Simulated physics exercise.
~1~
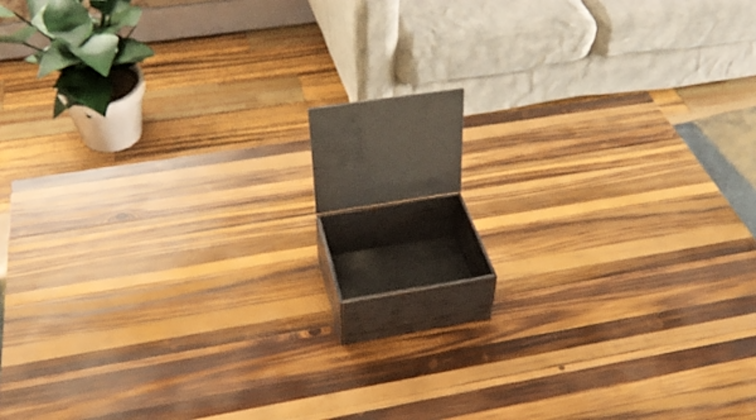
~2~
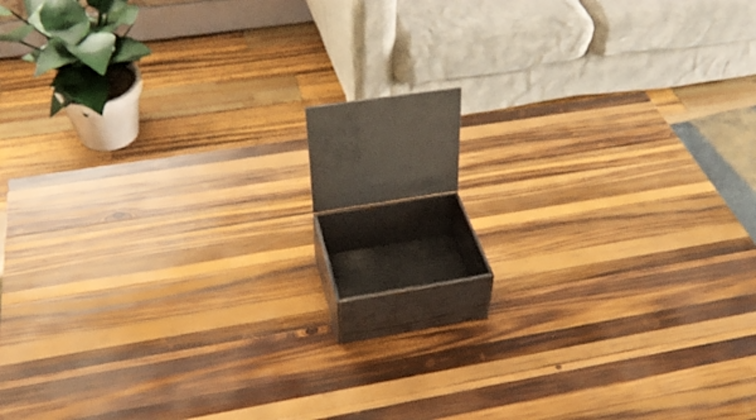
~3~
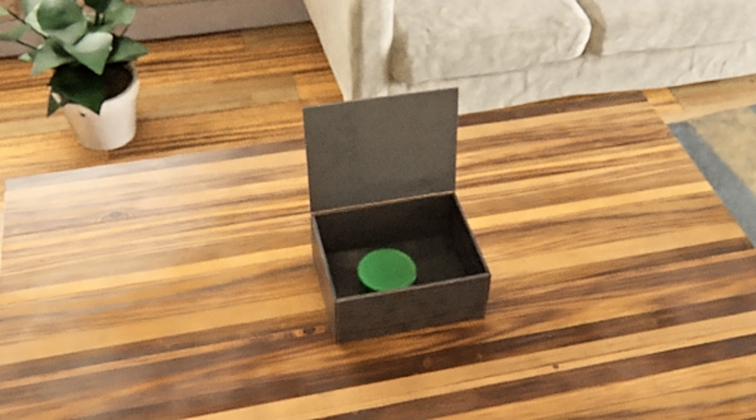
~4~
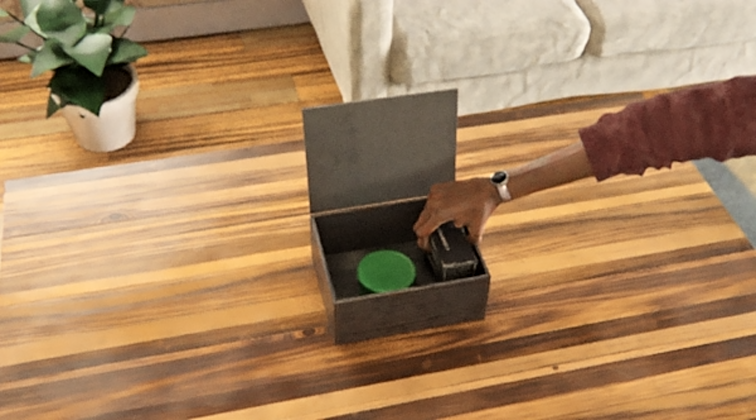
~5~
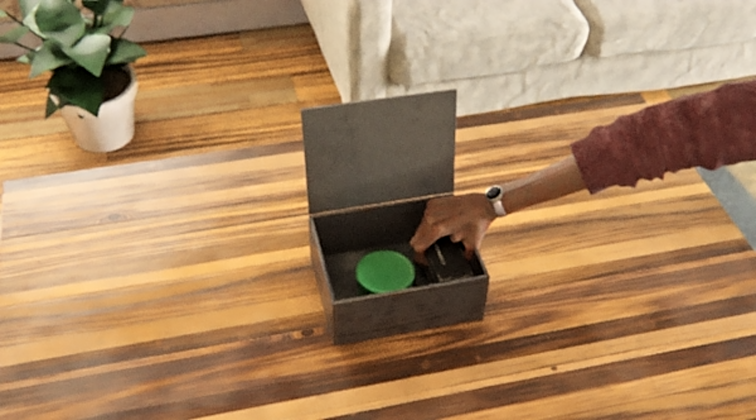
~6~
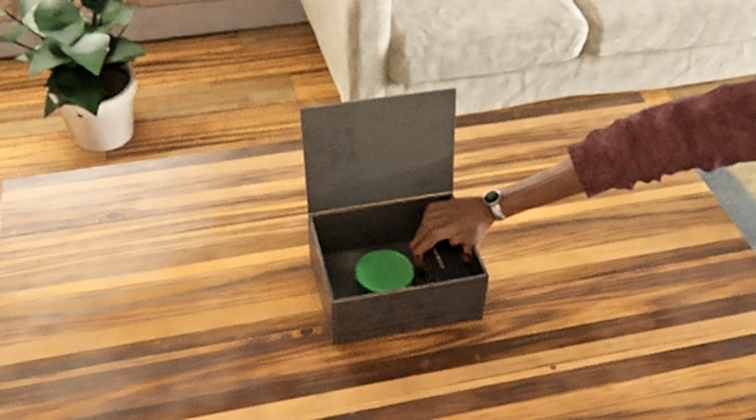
On a striped wooden table, an open dark box first sits empty, then holds a green tub as a hand lowers in a black carton.
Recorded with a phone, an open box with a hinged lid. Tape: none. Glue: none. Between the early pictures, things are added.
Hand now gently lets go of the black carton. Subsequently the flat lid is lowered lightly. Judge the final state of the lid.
So the lid is down at the end.
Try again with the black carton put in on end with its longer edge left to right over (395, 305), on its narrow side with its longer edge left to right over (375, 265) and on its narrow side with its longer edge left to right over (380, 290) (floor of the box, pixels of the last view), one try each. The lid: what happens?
In case one it remains open, in case two it ends up closed and in case three it remains open.
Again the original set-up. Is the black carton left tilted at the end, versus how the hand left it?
The black carton stays as it was set.
Then, 1.40 s after the last picture, lid 70° above the rim.
Then, 2.00 s after the last picture, lid 29° above the rim.
At rest, lid shut; both in place. Seen from the same camera at the end, black carton near (442, 266).
